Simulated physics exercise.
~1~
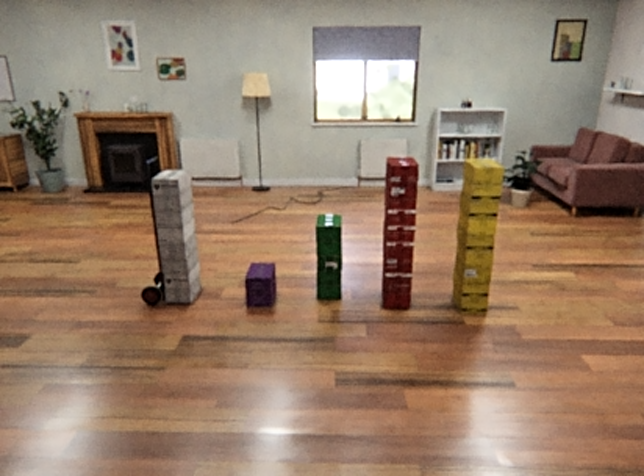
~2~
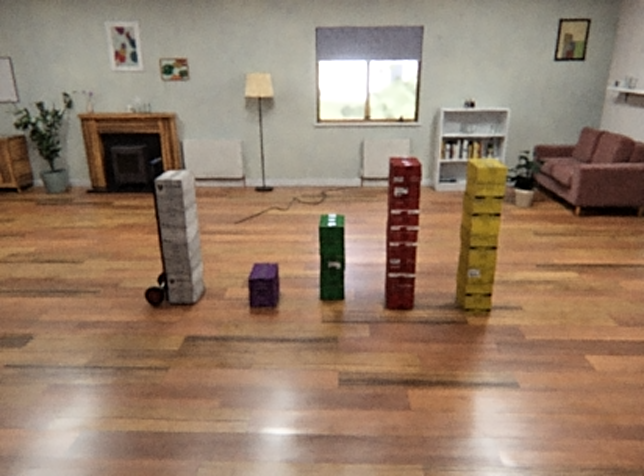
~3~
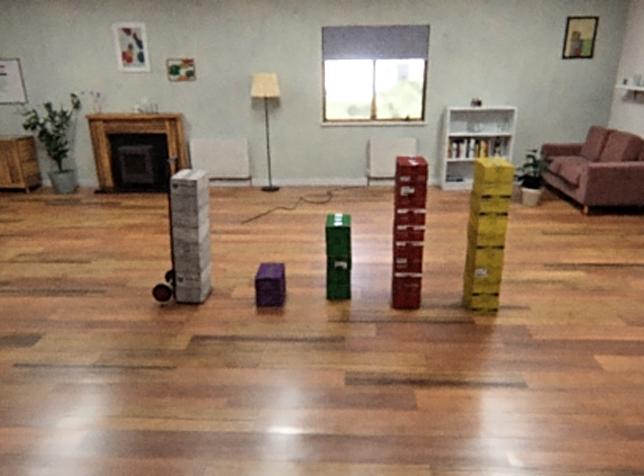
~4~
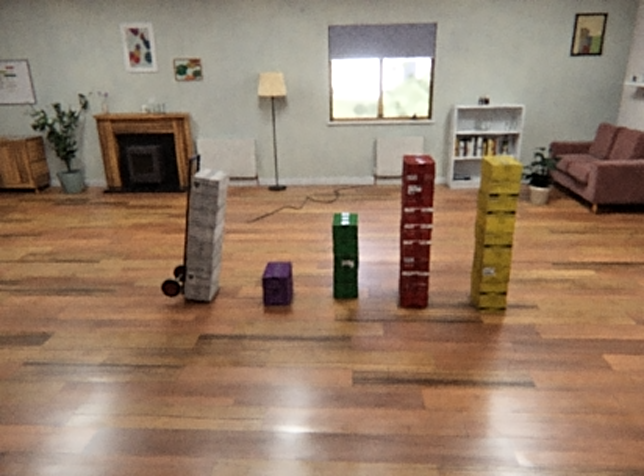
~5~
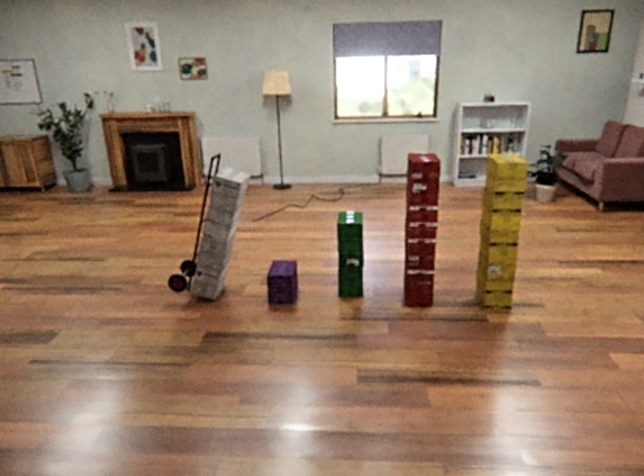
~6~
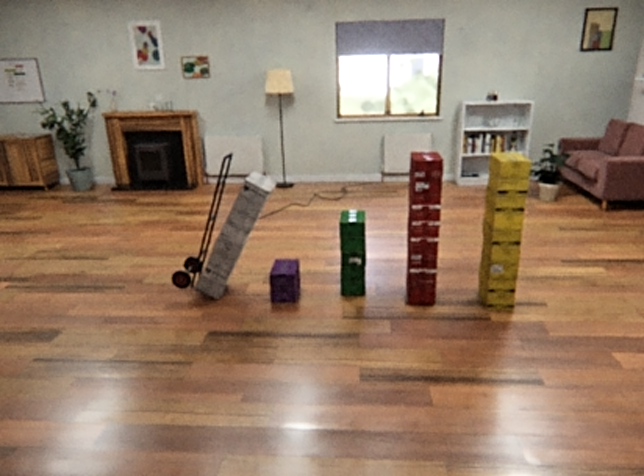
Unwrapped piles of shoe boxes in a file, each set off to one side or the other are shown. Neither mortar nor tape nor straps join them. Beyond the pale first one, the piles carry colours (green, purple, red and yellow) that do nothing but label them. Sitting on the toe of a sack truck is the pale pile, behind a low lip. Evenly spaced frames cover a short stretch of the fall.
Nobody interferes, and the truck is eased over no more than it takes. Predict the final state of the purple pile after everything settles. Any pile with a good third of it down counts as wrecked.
Final state: Largely intact.
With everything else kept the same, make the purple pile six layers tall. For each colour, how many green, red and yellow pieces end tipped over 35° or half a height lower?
Counts - green: 4, red: 0, yellow: 0.
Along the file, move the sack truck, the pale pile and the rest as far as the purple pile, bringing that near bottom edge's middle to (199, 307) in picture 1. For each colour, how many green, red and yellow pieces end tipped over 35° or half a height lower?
By colour: Green 0, red 0, yellow 0.
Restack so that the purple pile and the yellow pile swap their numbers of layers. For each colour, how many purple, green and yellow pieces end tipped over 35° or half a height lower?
Pile by pile, purple 8, green 4, yellow 0.
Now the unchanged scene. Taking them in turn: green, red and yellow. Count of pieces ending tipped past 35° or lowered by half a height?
Colour by colour, that's green at 3, red at 0, and yellow at 0.
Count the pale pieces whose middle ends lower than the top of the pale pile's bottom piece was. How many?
The number is 6.
Soon, 8 of the pale pile down; none of the 2 purple boxes down (0 of 25 in all colours); top purple box unmoved.
A while on, 8 of the pale pile down; none of the 2 purple boxes down (0 of 25 in all colours); top purple box unmoved; top green box tipped a little.
Towards the end, 7 of the pale pile down; none of the 2 purple boxes down (3 of 25 in all colours); top purple box displaced a little; top green box tipped steeply, some three heights lower.
Finally, 7 of the pale pile down; none of the 2 purple boxes down (3 of 25 in all colours); top purple box displaced a little; top green box upside down. Seen by the last camera, middles, top purple box near (287, 274), top green box near (397, 302).
